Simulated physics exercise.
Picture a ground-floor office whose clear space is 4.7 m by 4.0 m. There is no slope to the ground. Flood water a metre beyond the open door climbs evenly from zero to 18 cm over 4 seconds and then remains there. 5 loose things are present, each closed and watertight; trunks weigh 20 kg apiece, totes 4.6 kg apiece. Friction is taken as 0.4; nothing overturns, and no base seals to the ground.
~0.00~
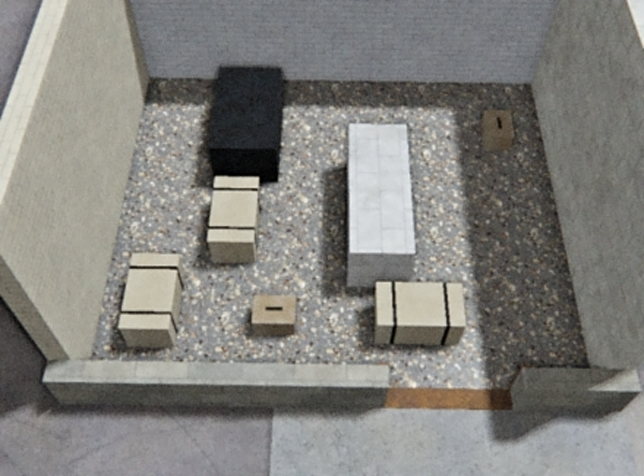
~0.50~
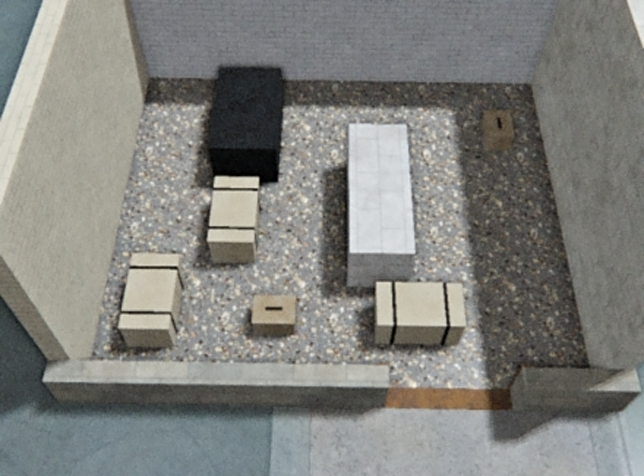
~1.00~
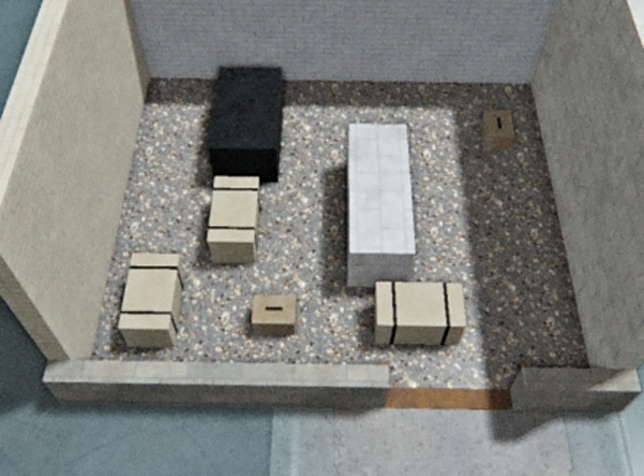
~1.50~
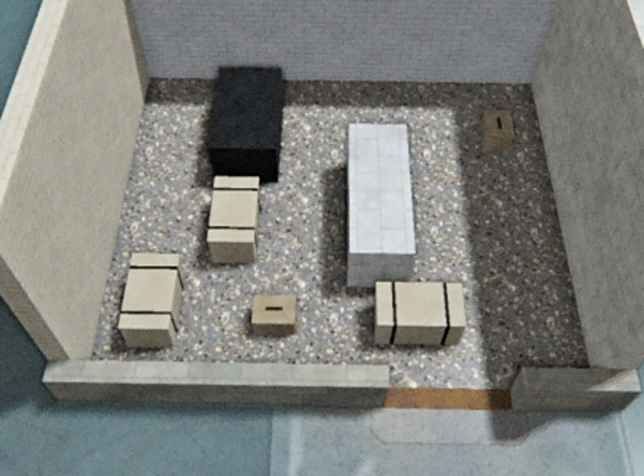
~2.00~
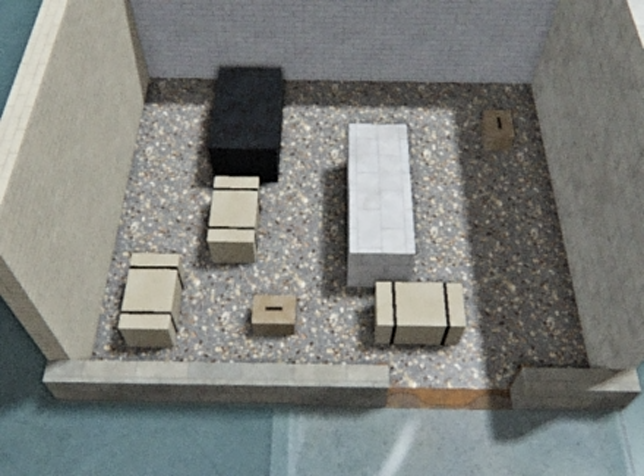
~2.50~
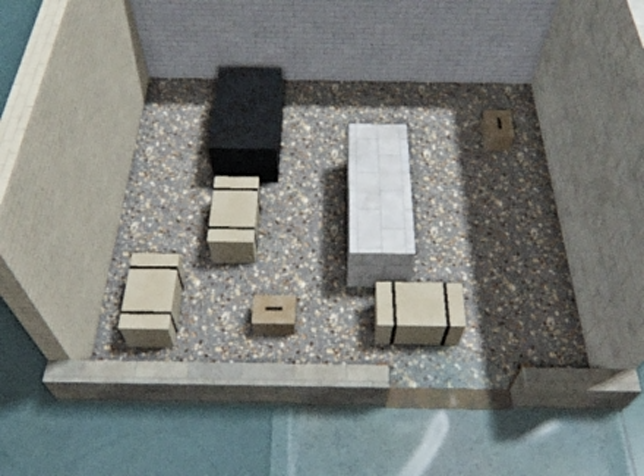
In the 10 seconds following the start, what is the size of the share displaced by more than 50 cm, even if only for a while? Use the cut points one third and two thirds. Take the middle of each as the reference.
It falls from one third to two thirds.
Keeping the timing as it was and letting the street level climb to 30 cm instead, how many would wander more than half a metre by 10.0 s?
Result: 5.
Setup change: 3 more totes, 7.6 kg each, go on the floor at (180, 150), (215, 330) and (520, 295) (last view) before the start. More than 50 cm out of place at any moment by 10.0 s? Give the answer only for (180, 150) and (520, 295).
Inside the limit, then above the limit.
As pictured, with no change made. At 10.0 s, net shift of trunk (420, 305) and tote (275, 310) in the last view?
20 cm, 100 cm.
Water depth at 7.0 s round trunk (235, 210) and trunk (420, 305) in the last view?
About 3 and 8 cm.
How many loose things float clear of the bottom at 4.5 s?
At that time the total is 0.
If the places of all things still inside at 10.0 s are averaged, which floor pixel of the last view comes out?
They average out to somewhere around (256, 254).
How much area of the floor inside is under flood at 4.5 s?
Somewhere about 5.0 m2, give or take.
After 3.5 s 0 of 5 are over 50 cm from their spots; 0 afloat.
After 4.5 s 0 of 5 are over 50 cm from their spots; 0 afloat.
After 7.0 s 1 of 5 are over 50 cm from their spots; 1 afloat.
After 10.0 s 2 of 5 are over 50 cm from their spots, and 2 have been at some point; 4 afloat.
